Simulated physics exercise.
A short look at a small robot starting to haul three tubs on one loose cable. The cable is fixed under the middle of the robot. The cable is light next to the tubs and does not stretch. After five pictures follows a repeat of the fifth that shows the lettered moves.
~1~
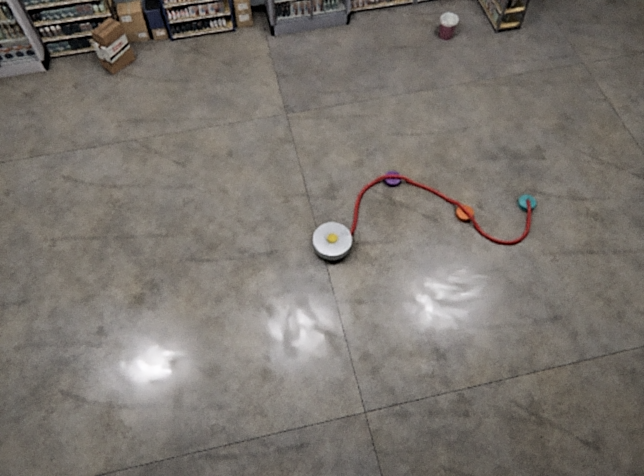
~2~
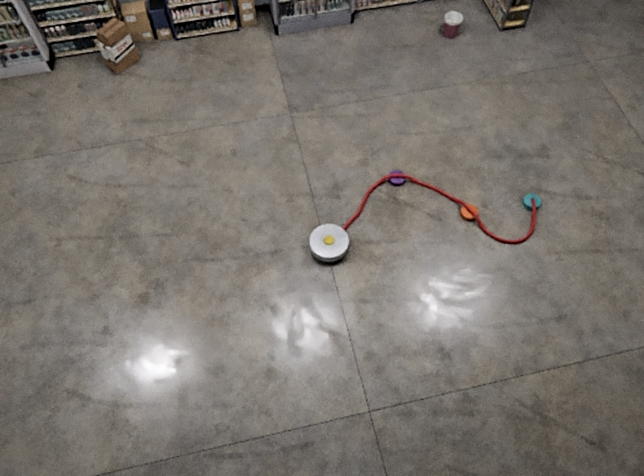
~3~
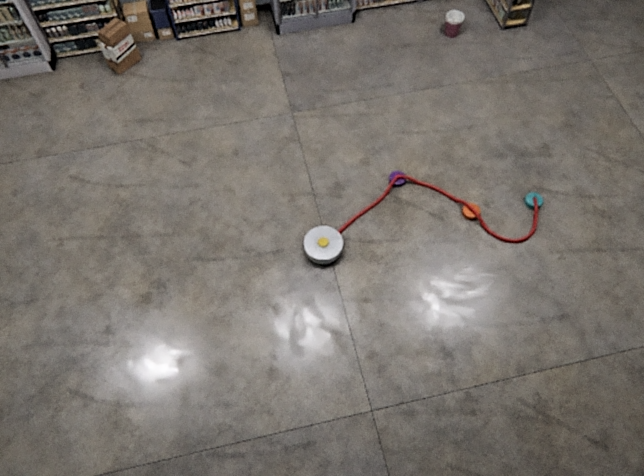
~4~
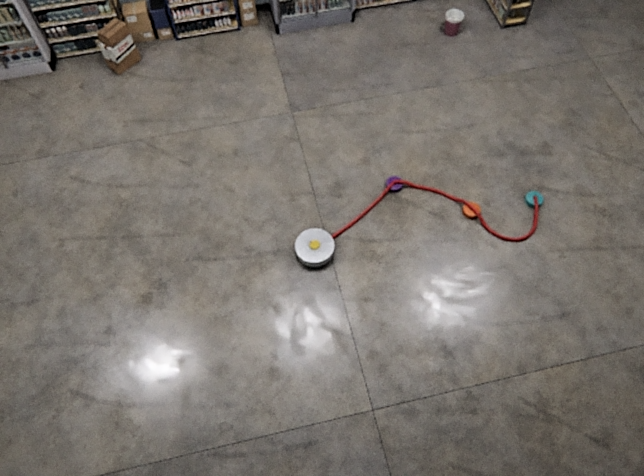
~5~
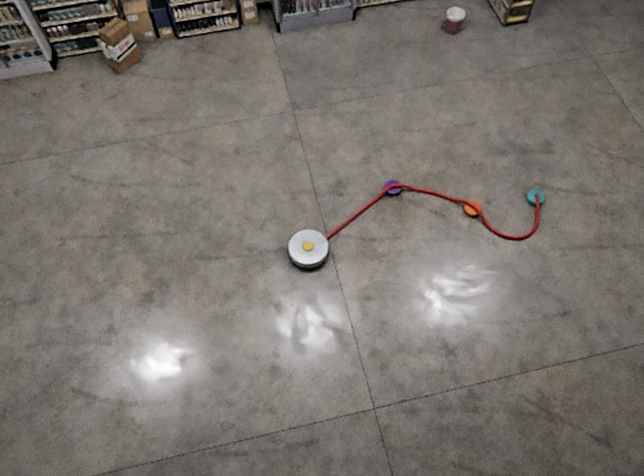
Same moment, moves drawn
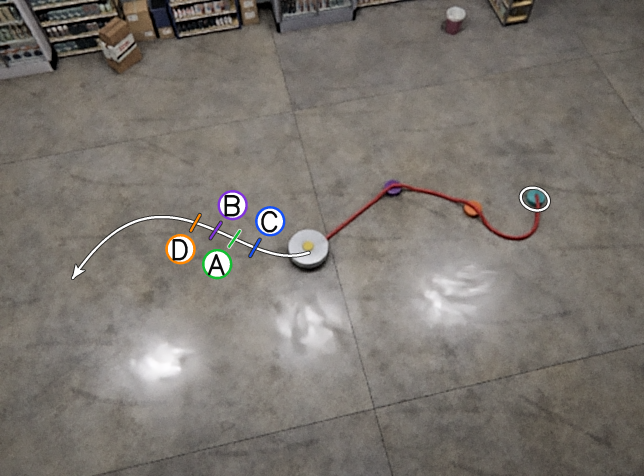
The clip opens on a concrete floor where a round pale robot sits at the left end of a curving red cable linking purple, orange and turquoise tubs. The robot creeps left, and the slack nearest it straightens. Then the purple tub shifts slightly down and left, while the others barely move.
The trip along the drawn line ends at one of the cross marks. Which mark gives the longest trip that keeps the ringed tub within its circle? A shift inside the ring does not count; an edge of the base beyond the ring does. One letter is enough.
It should halt at A.
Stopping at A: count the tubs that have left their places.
By then, two.
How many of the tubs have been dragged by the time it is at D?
Three.
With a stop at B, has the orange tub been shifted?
Yes.
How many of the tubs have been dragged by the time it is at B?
Three.
On the marked copy, A at (234, 239); B at (216, 230); C at (255, 248); D at (195, 223); the ring at (535, 199); the route from (309, 253) via (183, 219) to (73, 278).
Taking A. A third of the way, robot (280, 252); turquoise tub (536, 197); orange tub (469, 208); purple tub (384, 211).
Two thirds of the way, robot (254, 244); turquoise tub (536, 197); orange tub (451, 212); purple tub (368, 224).
When it is over, robot (233, 235); turquoise tub (536, 197); orange tub (433, 216); purple tub (349, 227); the ringed tub at the far end is still in its ring.
As for the rest, B drags the last tub to (523, 199); C is safe but short; D drags the last tub to (503, 202).
